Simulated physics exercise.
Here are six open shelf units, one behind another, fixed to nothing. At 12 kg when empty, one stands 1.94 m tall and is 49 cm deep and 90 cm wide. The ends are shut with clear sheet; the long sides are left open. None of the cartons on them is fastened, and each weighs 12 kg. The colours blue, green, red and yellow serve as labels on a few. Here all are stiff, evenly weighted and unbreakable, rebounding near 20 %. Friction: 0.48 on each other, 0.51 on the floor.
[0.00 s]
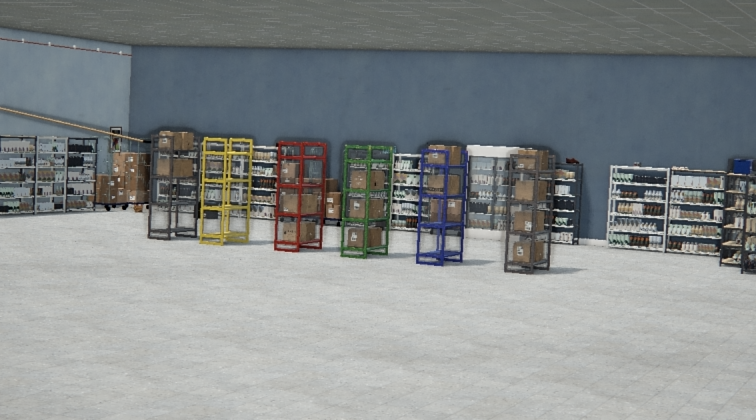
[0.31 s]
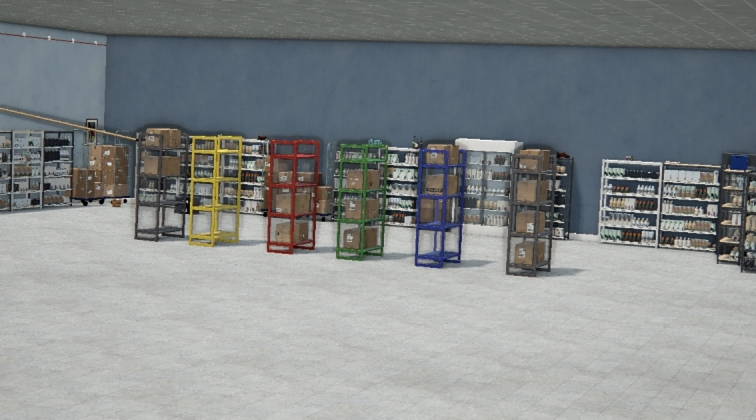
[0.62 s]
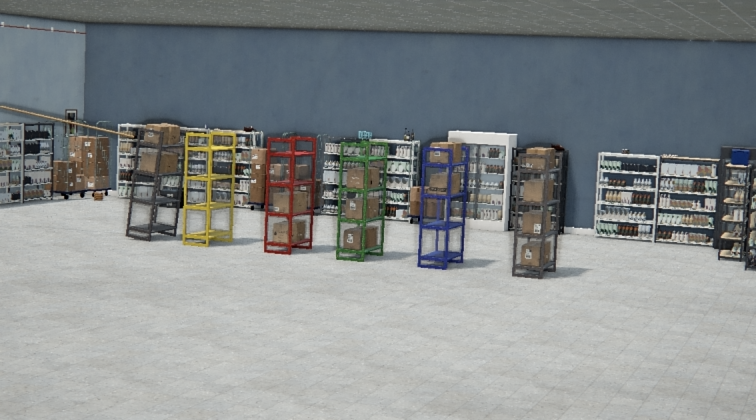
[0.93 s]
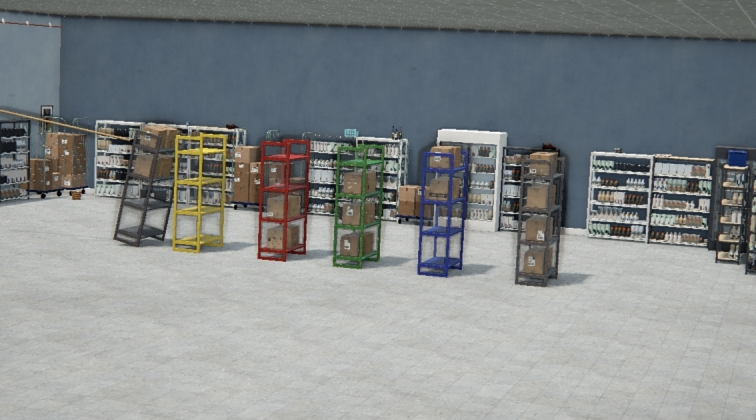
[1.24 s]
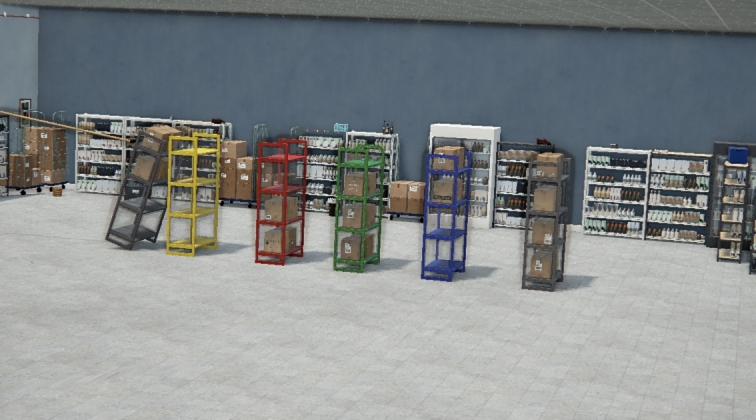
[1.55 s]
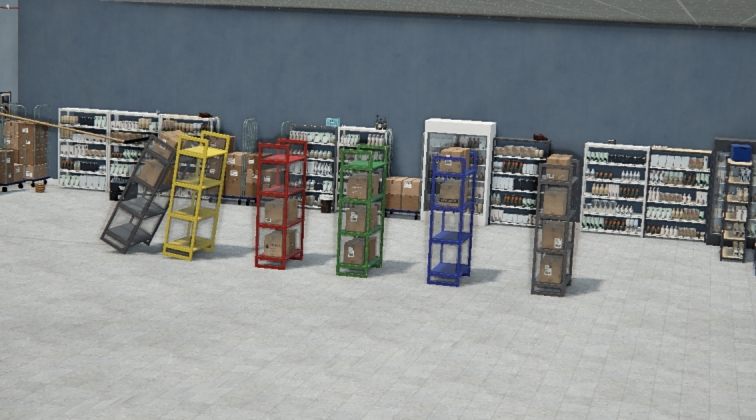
The clip opens on six upright open shelf units standing in a spaced row, most holding cardboard boxes, with a long pole at the left. As the view shifts slightly, the pole pushes the leftmost grey unit, which leans steadily rightward against the empty yellow one, and that tilts slightly too.
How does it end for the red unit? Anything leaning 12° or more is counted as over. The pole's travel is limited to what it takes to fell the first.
The red unit tips over.
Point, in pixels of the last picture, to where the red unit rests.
About (310, 205) in the last picture.
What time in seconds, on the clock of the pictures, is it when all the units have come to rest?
3.5 s, roughly.
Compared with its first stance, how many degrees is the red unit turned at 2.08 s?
At that moment, roughly 10 degrees.
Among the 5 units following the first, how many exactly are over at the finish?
The count is 2.
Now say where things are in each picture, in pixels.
In the first picture (we follow the side turned to the camera; the camera moves round a little), pole end (143, 142) 13 cm from the first unit; red unit (288, 197); green unit (356, 202); yellow unit (238, 192); no other piece has moved.
In the second picture, pole end (137, 140) pushing; red unit (281, 197).
In the third picture, pole end (135, 137) pushing; red unit (279, 196); no other piece has moved.
In the fourth picture, pole end (131, 141) pushing; red unit (273, 202); no other piece has moved.
In the fifth picture, pole end (131, 142) pushing; red unit (271, 204); no other piece has moved.
In the sixth picture, pole end (125, 142) stopped; red unit (272, 207); yellow unit (211, 198) tipped 7°; green unit (354, 214); one has shifted.
Around 1.78 s, 2 cartons spilt or dropped; 1 of the 5 other units over; red unit unmoved; yellow unit tipped 20°.
Around 2.08 s, 4 cartons spilt or dropped; 1 of the 5 other units over; red unit tipped 10°; yellow unit tipped 41°.
Around 2.40 s, 4 cartons spilt or dropped; 2 of the 5 other units over; red unit tipped 26°; yellow unit tipped 53°.
Around 2.78 s, 6 cartons spilt or dropped; 2 of the 5 other units over; red unit tipped 26°; yellow unit tipped 52°.
Finally (3.6 s), 8 cartons spilt or dropped; 2 of the 5 other units over; red unit tipped 26°; yellow unit tipped 52°; green unit displaced 33 mm. Three left standing. Seen by the last camera, middles, red unit near (310, 205), yellow unit near (244, 211).
